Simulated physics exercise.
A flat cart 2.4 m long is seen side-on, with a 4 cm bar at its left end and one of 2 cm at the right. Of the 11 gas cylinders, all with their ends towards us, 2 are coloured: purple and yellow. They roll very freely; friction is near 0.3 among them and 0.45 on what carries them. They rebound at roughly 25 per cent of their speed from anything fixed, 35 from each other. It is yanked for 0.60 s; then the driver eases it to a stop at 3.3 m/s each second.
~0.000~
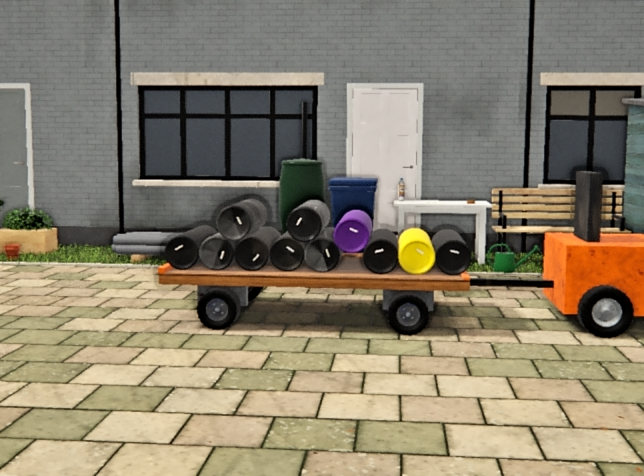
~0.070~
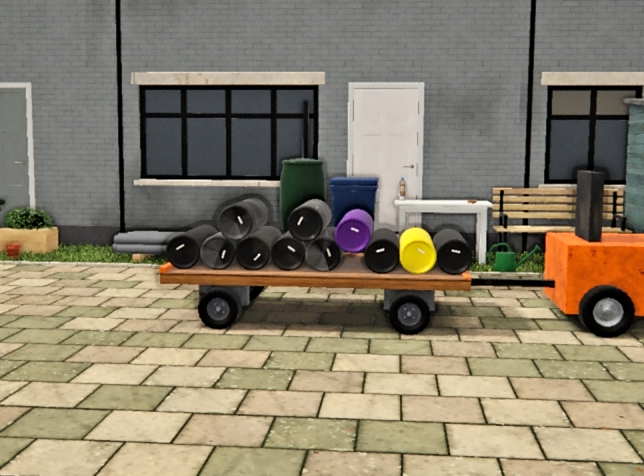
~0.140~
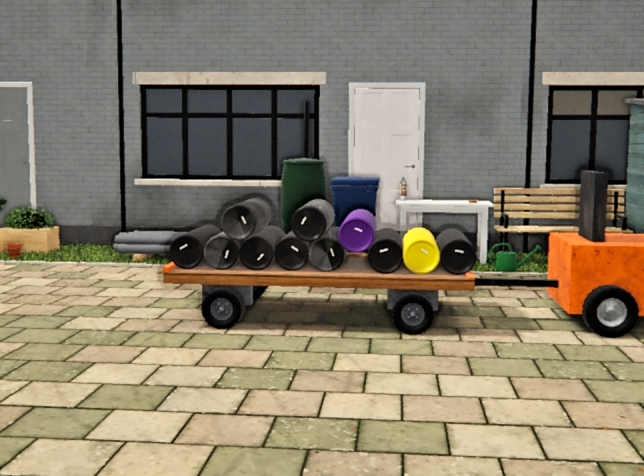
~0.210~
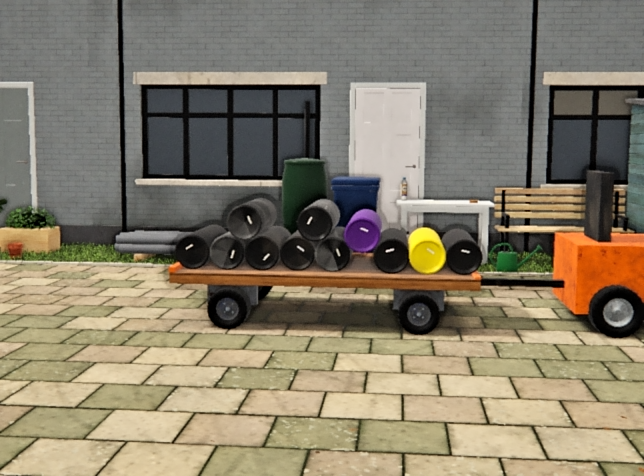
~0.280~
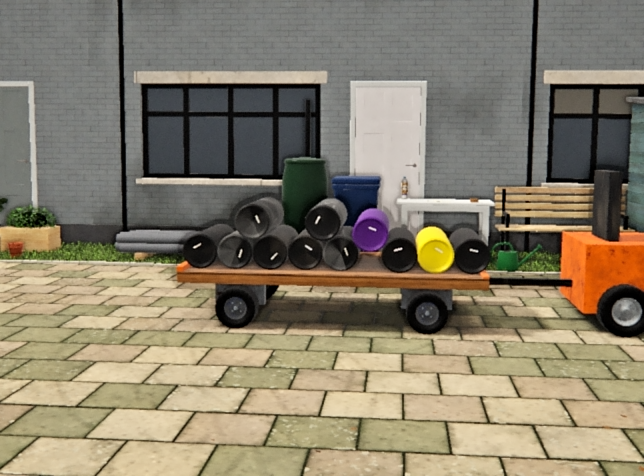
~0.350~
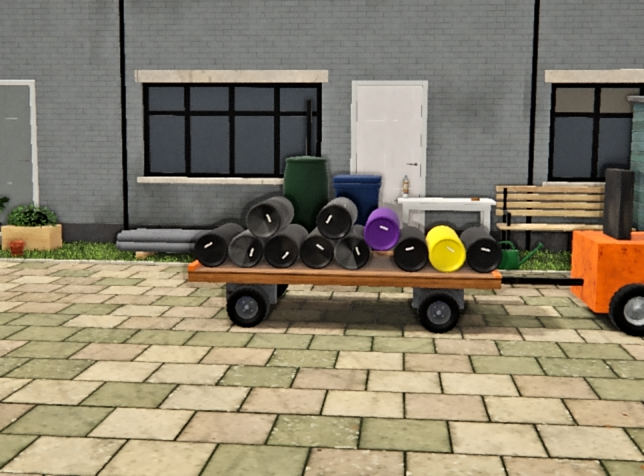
On a paved yard beside a grey brick building, an orange vehicle slowly pulled a flat cart stacked with black cylinders, plus a purple one and a yellow one, a short way to the right.
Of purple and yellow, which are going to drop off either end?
The purple cylinder leaves by one end, the yellow leaves by one end.
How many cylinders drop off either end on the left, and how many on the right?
On the left 0, on the right 4.
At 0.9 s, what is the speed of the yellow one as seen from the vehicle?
Near 0.2 m/s.
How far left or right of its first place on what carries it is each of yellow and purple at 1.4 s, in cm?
Yellow 30 right, purple 30 right.
After 0.9 s, purple is up on others, 85 cm from the right bar, rolling right along the cart; yellow is on the deck, 35 cm from the right bar, rolling right along the cart; 0 gone from the cart.
After 1.4 s, purple is up on others, 60 cm from the right bar, rolling right along the cart; yellow is on the deck, 5 cm from the right bar, rolling right along the cart; 1 gone from the cart.
After 2.1 s, purple is on the deck, 15 cm from the right bar, rolling right along the cart; yellow is over the right bar and down; 3 gone from the cart.
After 2.8 s, purple is over the right bar and falling; no change for yellow; 4 gone from the cart.
At rest (5.2 s), purple is over the right bar and down; yellow is over the right bar and down; 4 gone from the cart.
